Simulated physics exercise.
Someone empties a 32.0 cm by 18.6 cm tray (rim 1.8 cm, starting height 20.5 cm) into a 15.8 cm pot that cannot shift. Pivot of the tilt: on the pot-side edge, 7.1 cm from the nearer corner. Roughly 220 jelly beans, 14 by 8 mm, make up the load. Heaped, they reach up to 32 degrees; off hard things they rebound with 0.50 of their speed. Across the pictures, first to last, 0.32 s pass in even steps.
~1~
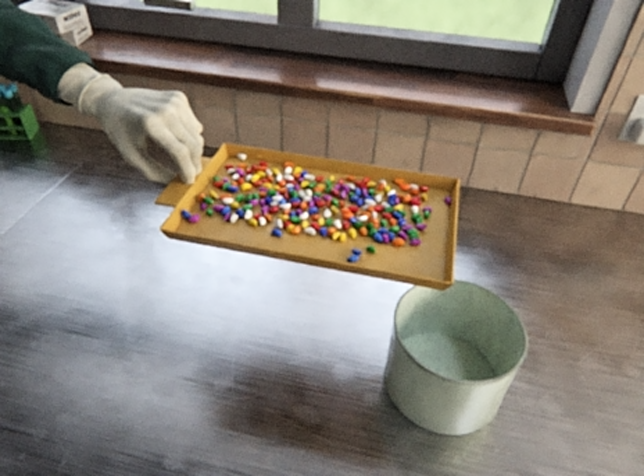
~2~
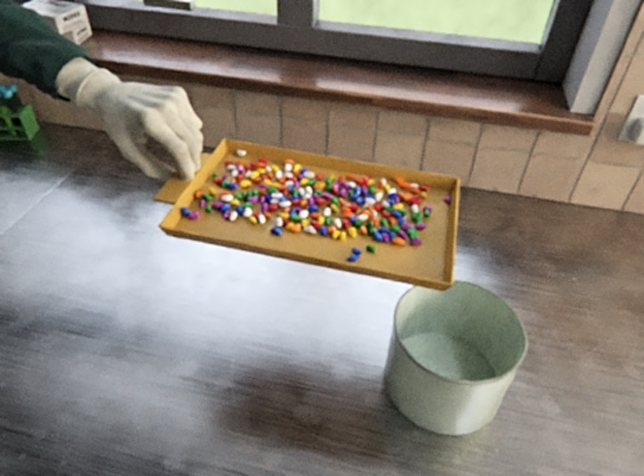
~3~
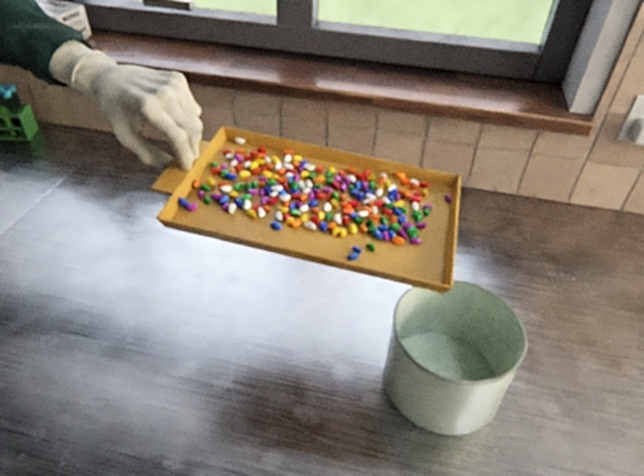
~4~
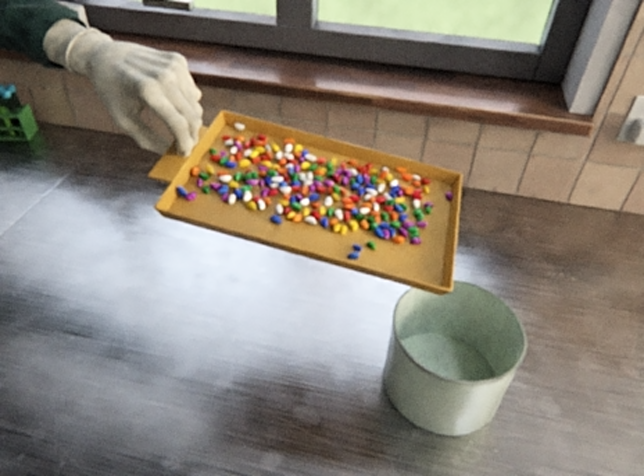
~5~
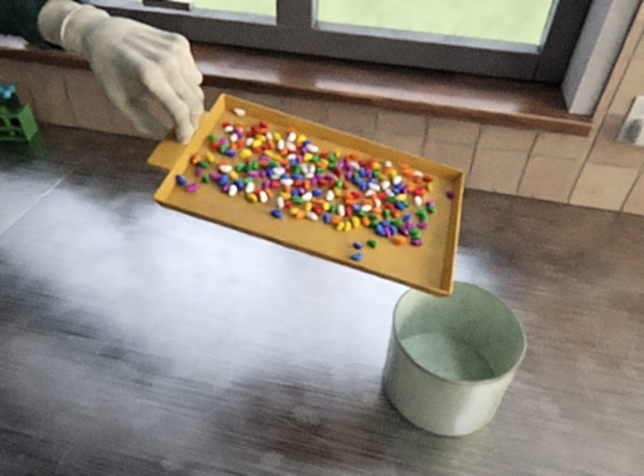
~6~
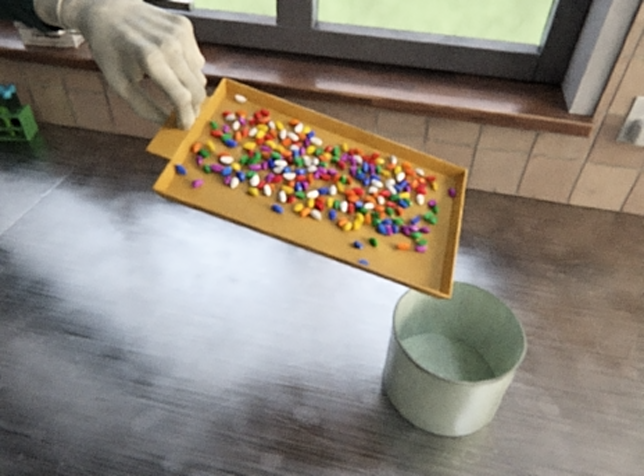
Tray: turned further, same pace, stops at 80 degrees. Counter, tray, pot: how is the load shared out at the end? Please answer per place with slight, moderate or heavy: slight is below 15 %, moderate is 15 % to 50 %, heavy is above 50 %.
Per place: Counter slight, tray slight, pot heavy.
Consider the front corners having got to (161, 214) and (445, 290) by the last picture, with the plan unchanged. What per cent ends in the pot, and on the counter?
You'd end with pot at 60 and counter at 40.
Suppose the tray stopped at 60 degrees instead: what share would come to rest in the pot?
About 60 in a hundred would end up in the pot.
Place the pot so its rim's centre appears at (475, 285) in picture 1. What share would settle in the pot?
Roughly 10 percent would end up there.
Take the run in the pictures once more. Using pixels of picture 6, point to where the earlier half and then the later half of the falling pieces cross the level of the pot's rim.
Roughly (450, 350) to start, and after that (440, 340).
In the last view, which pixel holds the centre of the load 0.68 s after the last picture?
Somewhere about (444, 310) in the last view.
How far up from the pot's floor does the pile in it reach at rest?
It reaches roughly 2.5 cm.
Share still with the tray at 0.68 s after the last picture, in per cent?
Load share: Around 45%.
Then, 0.41 s after the last picture, tilt 49 degrees; the tray holds 100 %, the pot 0 %.
Then, 0.68 s after the last picture, tilt 68 degrees; the tray holds 45 %, the pot 35 %.
Then, 1.05 s after the last picture, tilt 80 degrees; the tray holds 10 %, the pot 80 %.
In the end, counter 10 %, tray 0 %, pot 90 %.
